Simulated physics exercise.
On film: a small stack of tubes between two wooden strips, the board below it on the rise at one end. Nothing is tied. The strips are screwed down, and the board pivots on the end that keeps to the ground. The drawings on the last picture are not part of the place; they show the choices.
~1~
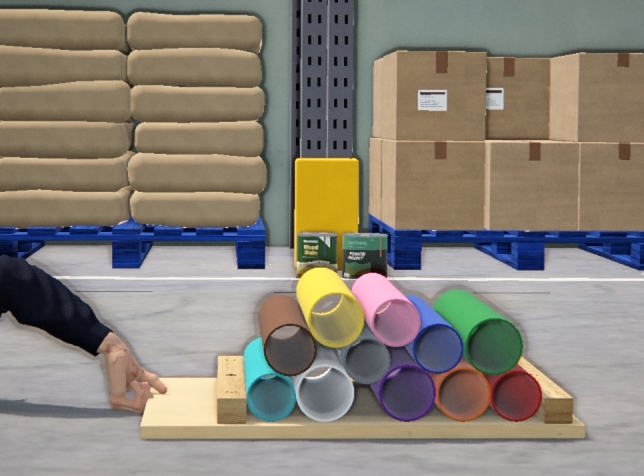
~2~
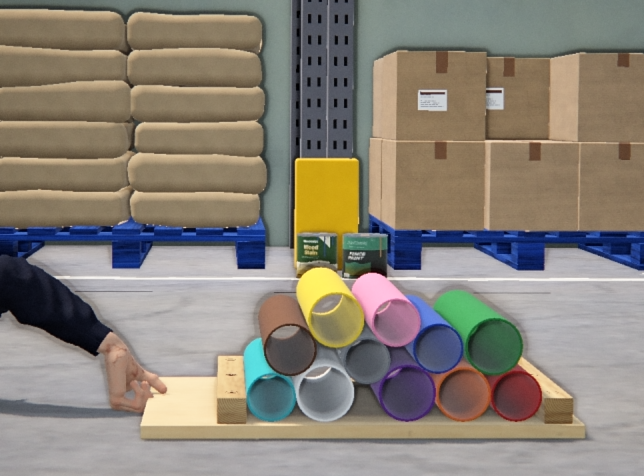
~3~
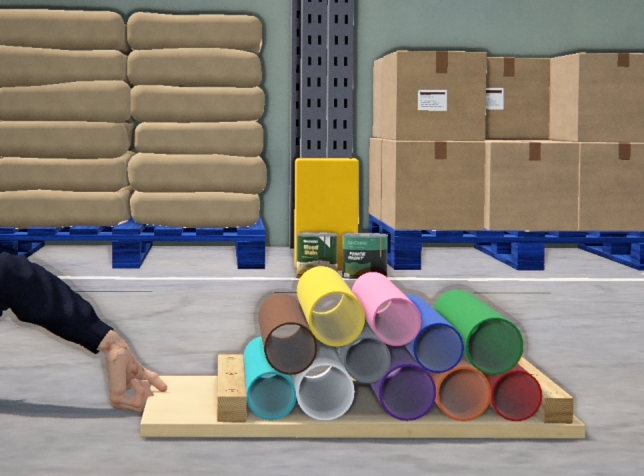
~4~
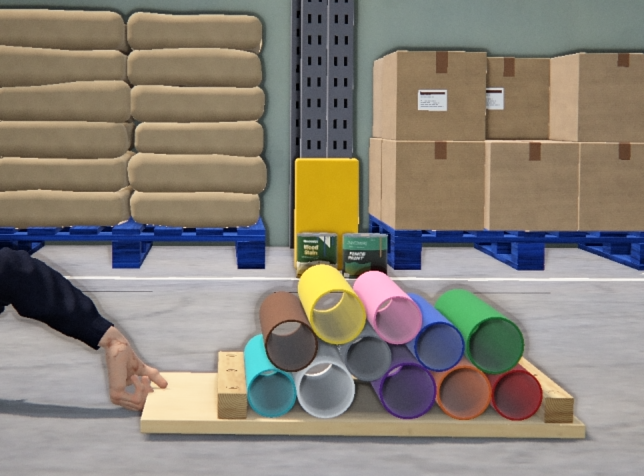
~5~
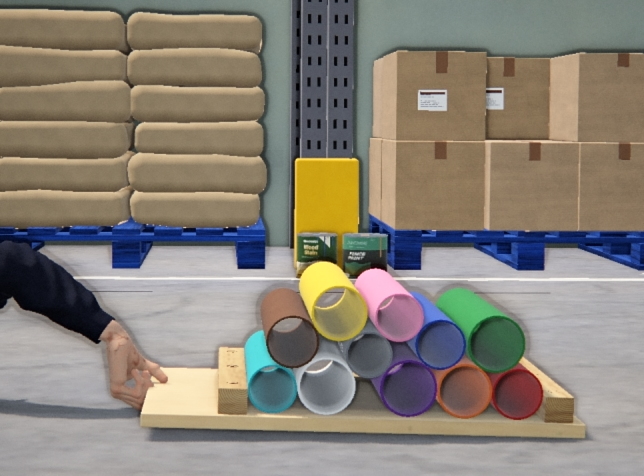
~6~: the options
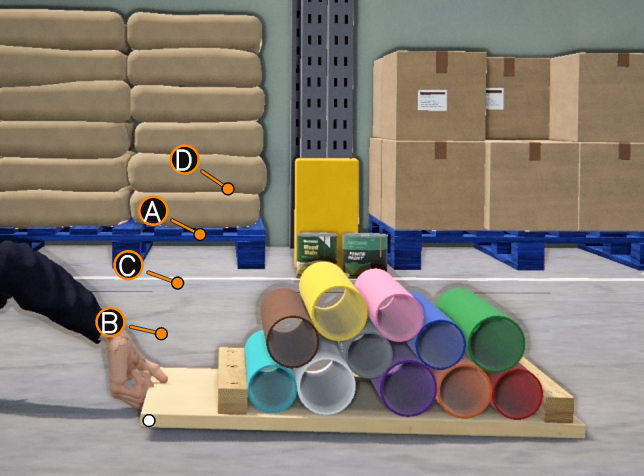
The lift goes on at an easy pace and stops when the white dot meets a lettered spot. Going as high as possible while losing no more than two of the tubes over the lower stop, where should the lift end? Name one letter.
No higher than C.
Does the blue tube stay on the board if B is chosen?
The blue tube: Yes.
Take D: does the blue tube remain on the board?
No, with D.
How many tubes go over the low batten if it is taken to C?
With C, none.
On the marked copy, A at (200, 234); B at (161, 334); C at (178, 283); D at (228, 189); the white dot at (149, 421).
With C. Early on, board at 14°.
Further on, board at 20°.
At the end, board at 20°, none over the low batten.
As for the rest, A five over the low batten; B none over the low batten; D five over the low batten.
